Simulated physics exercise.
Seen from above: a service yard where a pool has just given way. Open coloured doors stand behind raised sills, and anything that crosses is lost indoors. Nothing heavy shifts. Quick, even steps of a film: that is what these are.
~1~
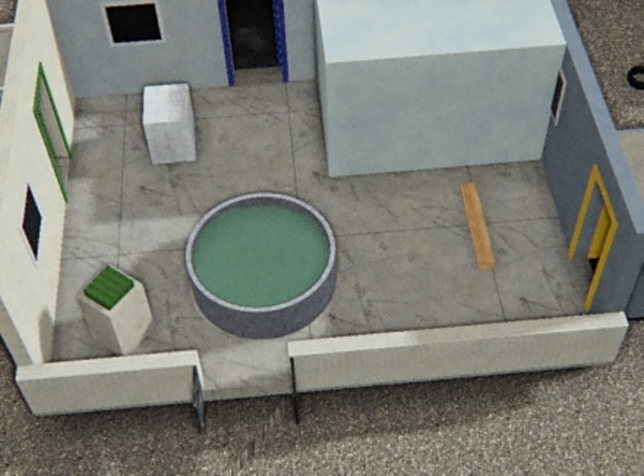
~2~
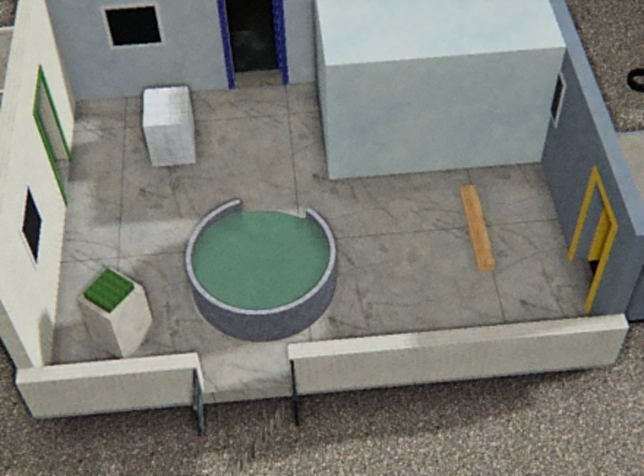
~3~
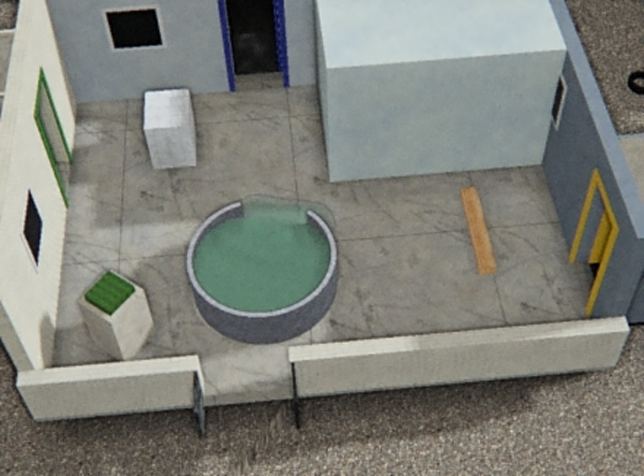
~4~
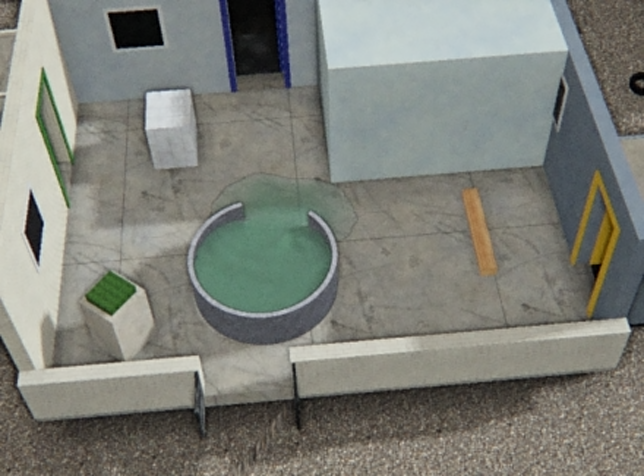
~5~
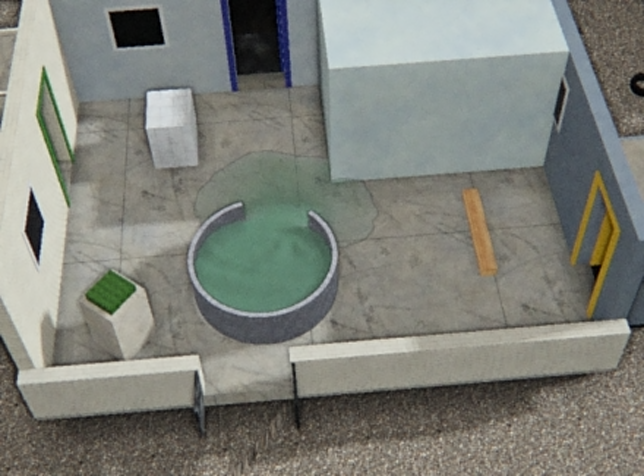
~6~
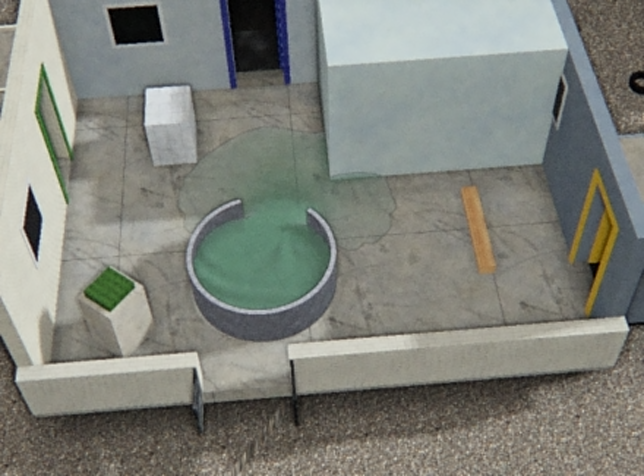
A round grey tank of green water stands whole and still in a paved service yard seen from above, then its far rim opens. Around it are a white block, a pale box topped with green, a large pale blue block, an orange plank, and blue, green and yellow doorways. Water pours through the gap and spreads thinly across the paving behind, while the view stays almost still.
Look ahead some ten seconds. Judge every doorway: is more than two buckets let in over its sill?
One by one: The yellow door will get two buckets at most; the green door will get two buckets at most; the blue door will get more than two buckets.
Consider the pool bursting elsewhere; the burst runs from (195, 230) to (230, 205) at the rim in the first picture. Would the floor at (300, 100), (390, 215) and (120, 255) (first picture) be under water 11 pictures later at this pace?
In turn: Untouched, untouched, swamped.
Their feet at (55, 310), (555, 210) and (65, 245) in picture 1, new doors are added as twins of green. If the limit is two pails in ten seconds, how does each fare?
They turn out short, short and short.
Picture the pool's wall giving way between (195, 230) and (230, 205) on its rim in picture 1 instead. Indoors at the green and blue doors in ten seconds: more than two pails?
Briefly, green overshoots and blue remains short.
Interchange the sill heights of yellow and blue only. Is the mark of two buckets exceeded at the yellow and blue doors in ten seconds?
Yellow stays within bounds, blue overflows.
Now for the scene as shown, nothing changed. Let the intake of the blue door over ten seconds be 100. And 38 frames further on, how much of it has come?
Near 100 per cent, give or take.
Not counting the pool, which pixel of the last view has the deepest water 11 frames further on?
It should be close to (299, 87).
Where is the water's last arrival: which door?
My pick is the yellow-painted one.
A moment on, water covers 25 % of the floor; the yellow door not reached, the green door not reached, the blue door wet at the sill, nothing in.
Next, water covers 30 % of the floor; the yellow door not reached, the green door not reached, the blue door over two buckets in.
Then, water covers 45 % of the floor; the yellow door wet at the sill, nothing in, the green door wet at the sill, nothing in, the blue door far over two buckets in.
Later, water covers 75 % of the floor; the yellow door wet at the sill, nothing in, the green door wet at the sill, nothing in, the blue door far over two buckets in.
In the end, water covers 95 % of the floor; the yellow door wet at the sill, nothing in, the green door wet at the sill, nothing in, the blue door far over two buckets in.
